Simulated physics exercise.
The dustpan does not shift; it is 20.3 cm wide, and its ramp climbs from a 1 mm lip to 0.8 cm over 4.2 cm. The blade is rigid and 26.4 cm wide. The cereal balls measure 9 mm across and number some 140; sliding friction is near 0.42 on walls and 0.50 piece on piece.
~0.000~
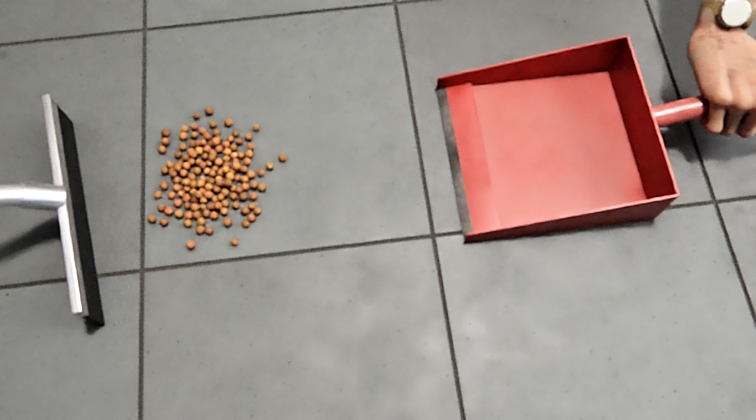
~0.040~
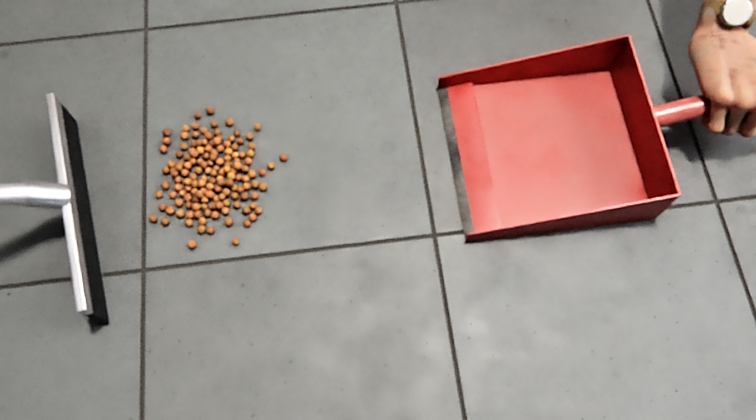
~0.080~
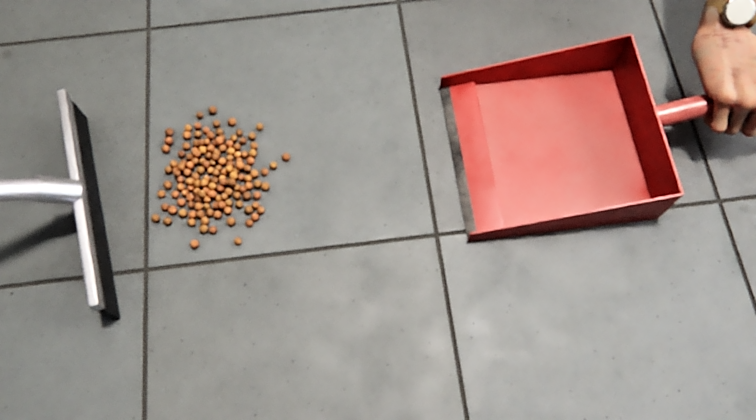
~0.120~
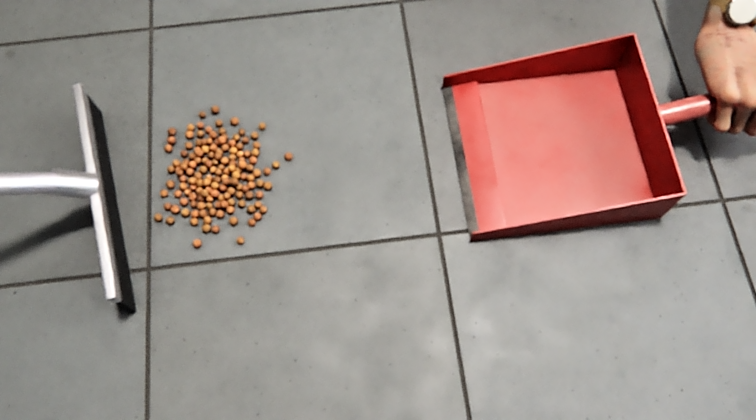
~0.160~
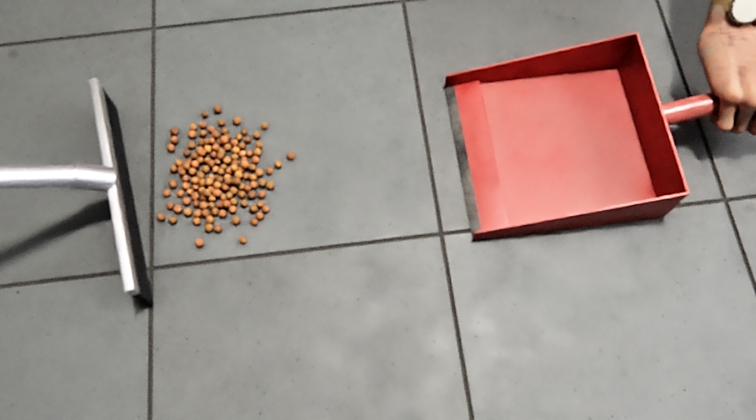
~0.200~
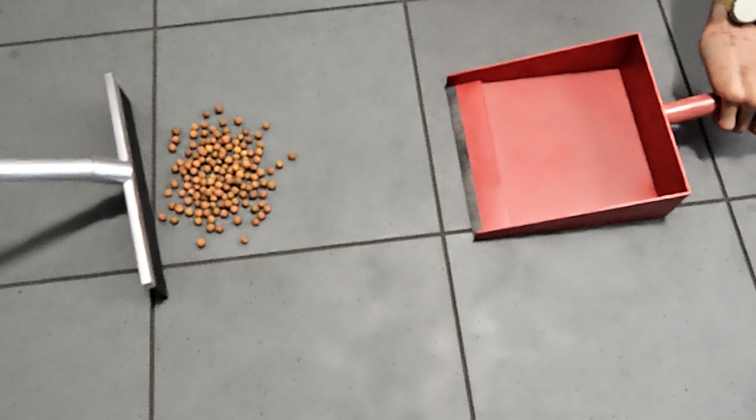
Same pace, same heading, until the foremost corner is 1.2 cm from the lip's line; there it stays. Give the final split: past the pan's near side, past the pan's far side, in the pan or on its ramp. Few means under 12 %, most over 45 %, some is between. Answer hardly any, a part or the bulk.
Near side hardly any, far side the bulk, pan a part.
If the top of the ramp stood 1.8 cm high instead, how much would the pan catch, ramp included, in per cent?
In that case some 15 per cent.
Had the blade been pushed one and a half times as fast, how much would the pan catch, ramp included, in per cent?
It would be near 20 per cent.
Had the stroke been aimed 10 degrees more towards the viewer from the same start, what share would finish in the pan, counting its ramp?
It would be near 25 per cent.
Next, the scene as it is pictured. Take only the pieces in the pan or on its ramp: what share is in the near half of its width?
About 10 per cent.
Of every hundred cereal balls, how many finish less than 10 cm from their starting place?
About 0 per cent.
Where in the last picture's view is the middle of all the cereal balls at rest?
At about (444, 76).
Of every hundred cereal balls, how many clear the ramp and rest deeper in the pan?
Some 0 per cent.
Then, at 0.62 s, middle of the blade 21 cm from the lip; 0 % over the lip, far side 20 %, near side 0 %.
Then, at 0.90 s, middle of the blade 11 cm from the lip; 0 % over the lip, far side 40 %, near side 0 %.
After 1.28 s, middle of the blade 4 cm from the lip; 20 % over the lip, far side 55 %, near side 0 %.
At rest (1.9 s), near side 0 %, far side 55 %, pan 20 %, in front of the lip or behind the blade 25 %.
